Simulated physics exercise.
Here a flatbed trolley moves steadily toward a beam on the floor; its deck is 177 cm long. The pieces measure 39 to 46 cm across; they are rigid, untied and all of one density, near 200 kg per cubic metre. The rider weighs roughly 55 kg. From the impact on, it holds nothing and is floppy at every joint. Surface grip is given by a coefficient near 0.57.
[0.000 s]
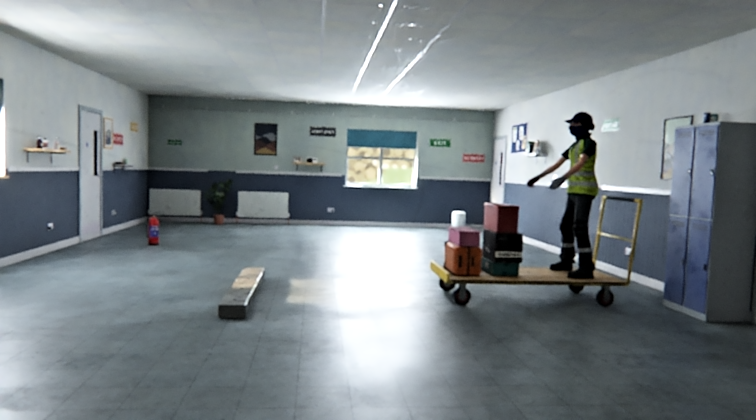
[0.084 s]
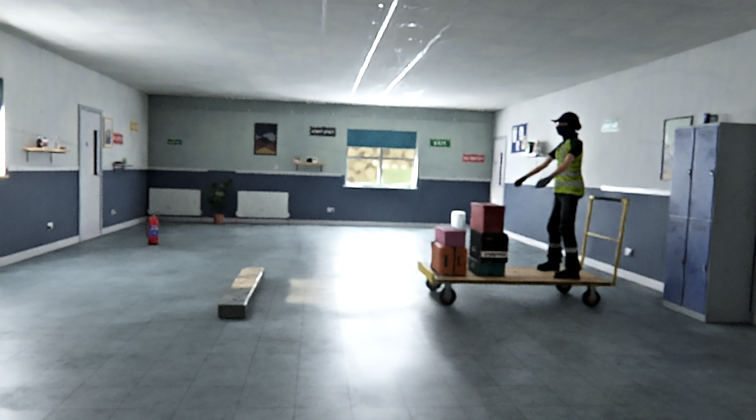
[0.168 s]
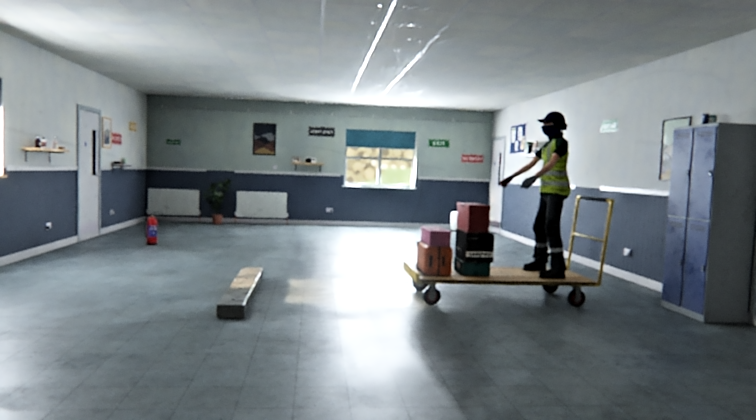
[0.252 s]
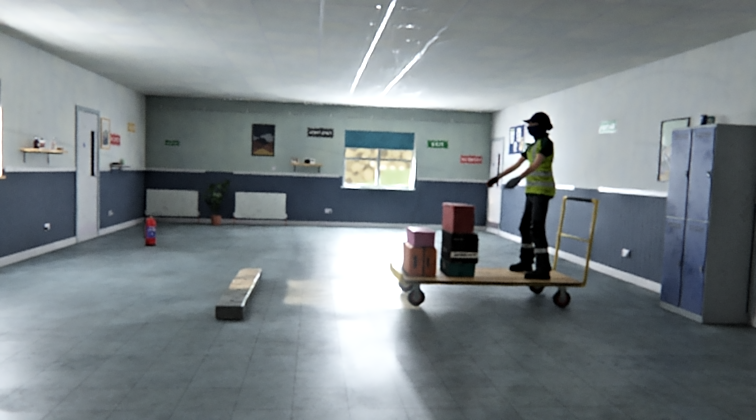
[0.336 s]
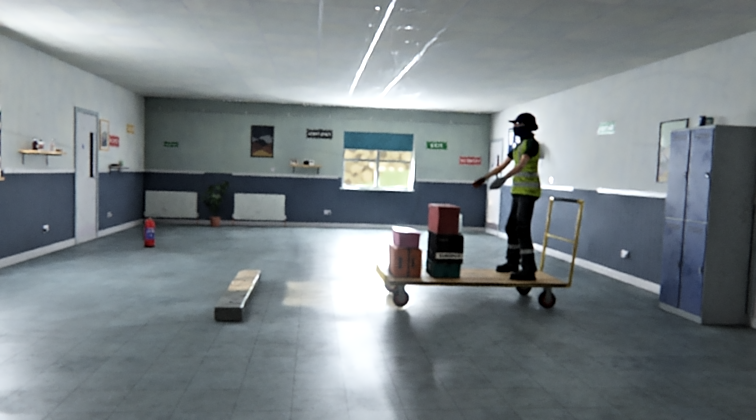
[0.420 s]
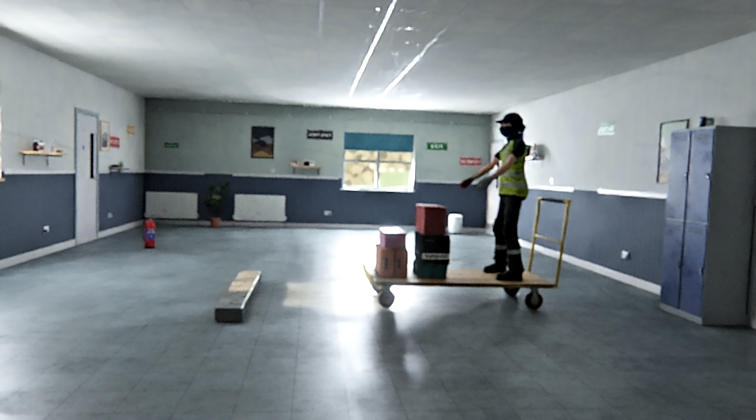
A person in a dark cap, dark trousers and a yellow high-visibility vest stands on a flatbed trolley, arms held out in front, in a grey-floored room seen from a fixed view facing the far wall. Red, pink, orange and dark green boxes sit stacked ahead of them, with a beam on the floor left of centre and blue lockers at right. The trolley rolls steadily leftward, carrying rider and boxes toward the beam.
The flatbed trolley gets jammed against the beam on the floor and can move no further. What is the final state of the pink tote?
The pink tote is no longer aboard.
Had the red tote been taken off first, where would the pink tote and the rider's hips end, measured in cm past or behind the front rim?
Pink 30 past, hips 70 behind.
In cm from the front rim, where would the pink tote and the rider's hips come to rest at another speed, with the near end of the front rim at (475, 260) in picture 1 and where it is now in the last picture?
The pink one would stop 100 cm past the front rim, and the hips 70 cm behind it.
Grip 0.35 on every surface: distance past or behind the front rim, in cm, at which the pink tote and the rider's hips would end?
You'd see the pink one settle 80 cm beyond the front rim while the hips stop 70 cm short of it.
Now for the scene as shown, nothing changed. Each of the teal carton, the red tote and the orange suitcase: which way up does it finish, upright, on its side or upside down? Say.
When everything stops, the teal one sits the right way up, the red one on a side, and the orange one the right way up.
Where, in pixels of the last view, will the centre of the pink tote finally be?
At about (217, 287).
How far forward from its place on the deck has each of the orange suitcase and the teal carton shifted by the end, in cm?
Ahead by: Orange 5, teal 15 (cm).
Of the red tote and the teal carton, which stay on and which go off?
End result - red: Goes over; teal: Stays.
Impact comes at 1.14 s.
After 1.39 s the pink tote is 2 cm past the rim, tilted 20°, near (243, 235) in the last picture's view.
After 1.69 s the pink tote is 25 cm past the rim, tilted 85°, near (218, 283) in the last picture's view.
After 2.14 s the pink tote is 26 cm past the rim, tilted 90°, near (217, 287) in the last picture's view.
At rest, 3.8 s, past the rim, red tote and pink tote; behind it, orange suitcase, teal carton, black parcel and the rider's hips.
